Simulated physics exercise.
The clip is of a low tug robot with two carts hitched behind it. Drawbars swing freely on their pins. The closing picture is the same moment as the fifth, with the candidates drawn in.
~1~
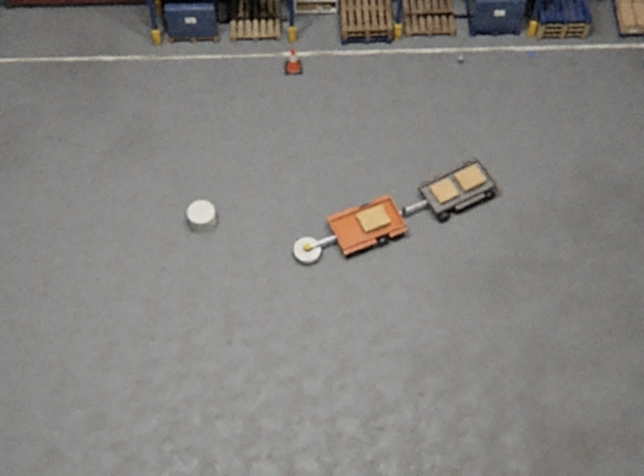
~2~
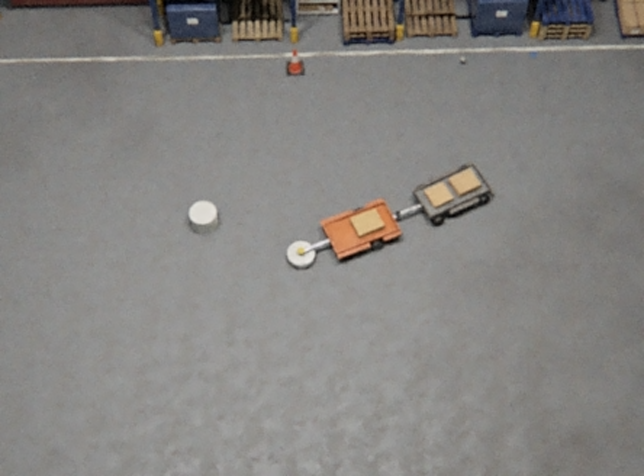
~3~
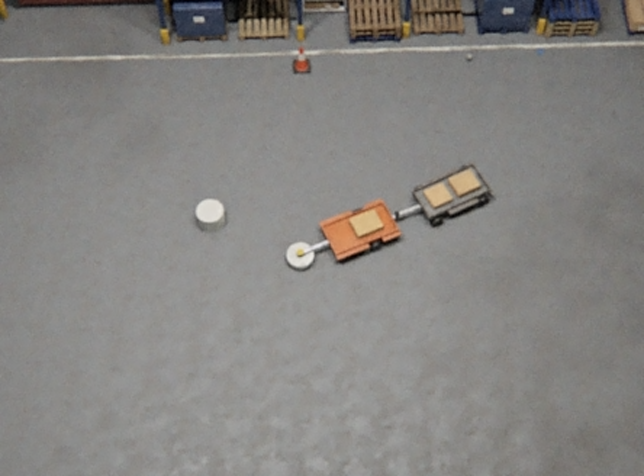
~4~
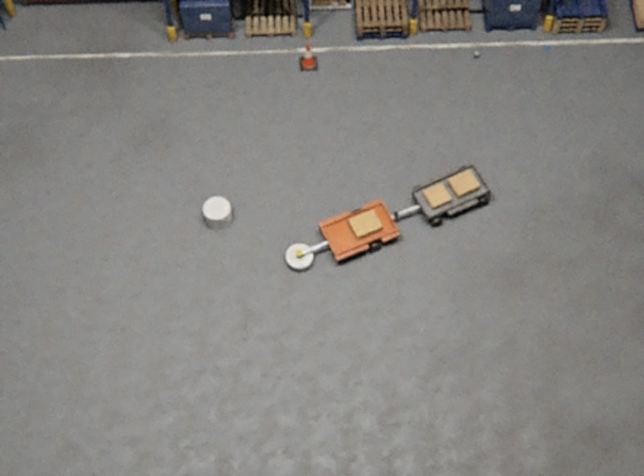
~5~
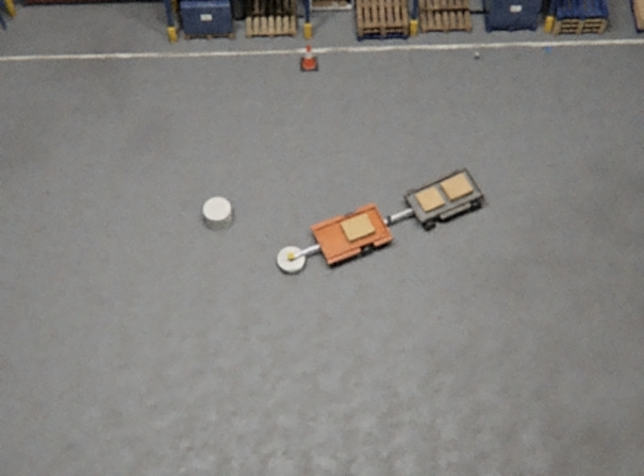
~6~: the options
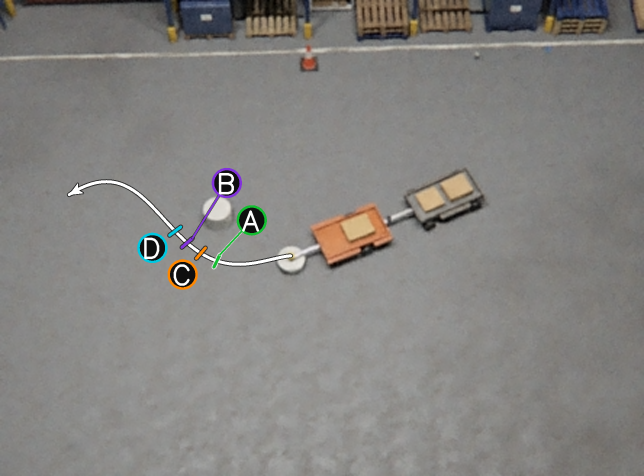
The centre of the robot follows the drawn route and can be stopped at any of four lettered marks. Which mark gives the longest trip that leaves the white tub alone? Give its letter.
Up to mark B.
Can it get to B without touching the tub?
Yes.
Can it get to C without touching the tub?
Yes.
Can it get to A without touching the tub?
Yes.
On the marked copy, A at (217, 261); B at (187, 243); C at (201, 253); D at (175, 231); the route from (291, 256) via (171, 227) to (69, 195).
Taking B. A third of the way, robot (253, 267), last cart (410, 210).
Two thirds of the way, robot (215, 263), last cart (378, 223).
When it is over, robot (188, 246), last cart (352, 233); nothing has been touched.
As for the rest, A is safe but short; C is safe but short; D is too far, the tub has been hit.
